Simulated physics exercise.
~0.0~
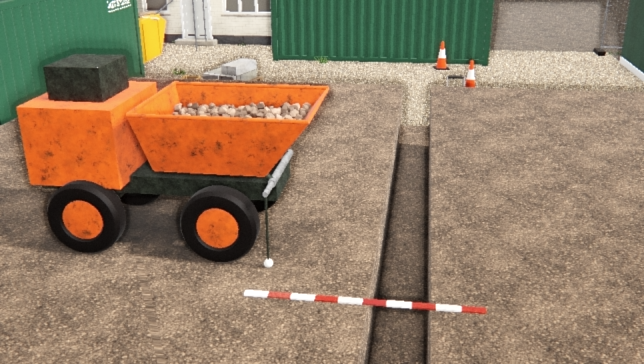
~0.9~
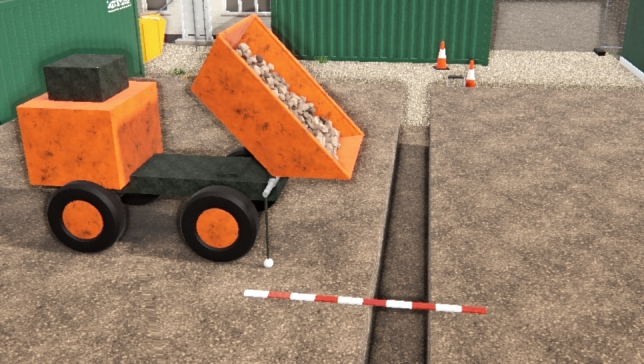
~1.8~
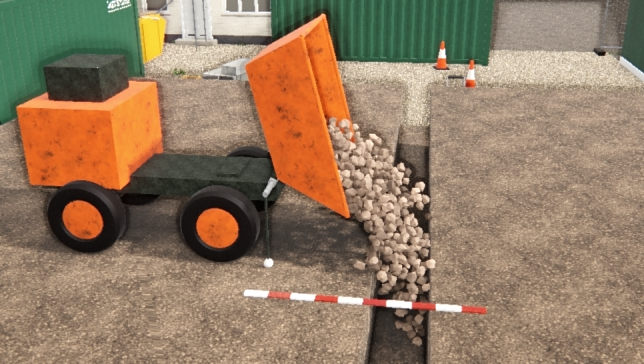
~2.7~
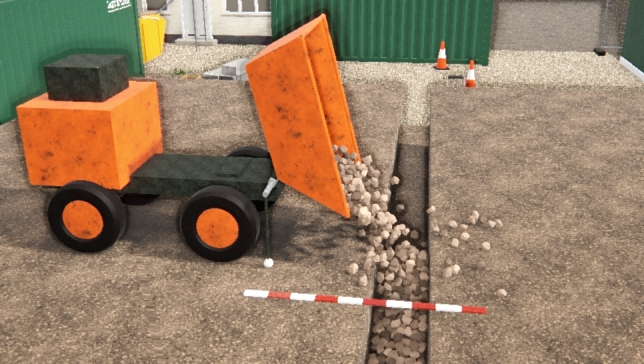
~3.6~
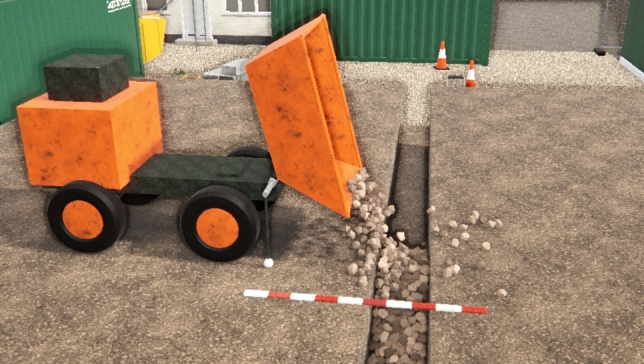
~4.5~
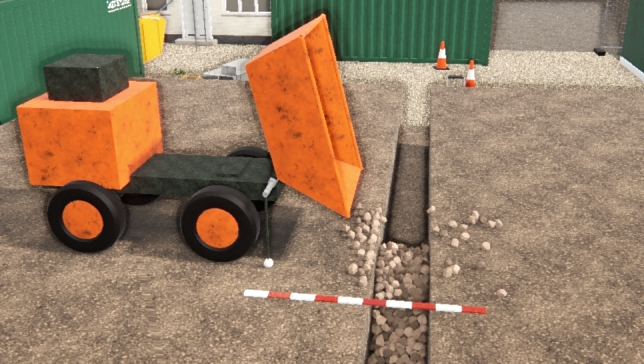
An orange dumper tipped its skip steeply to the right and poured a load of pale stones into the narrow trench in front, until the skip was empty, with most stones lying in the trench and a few scattered on either side.
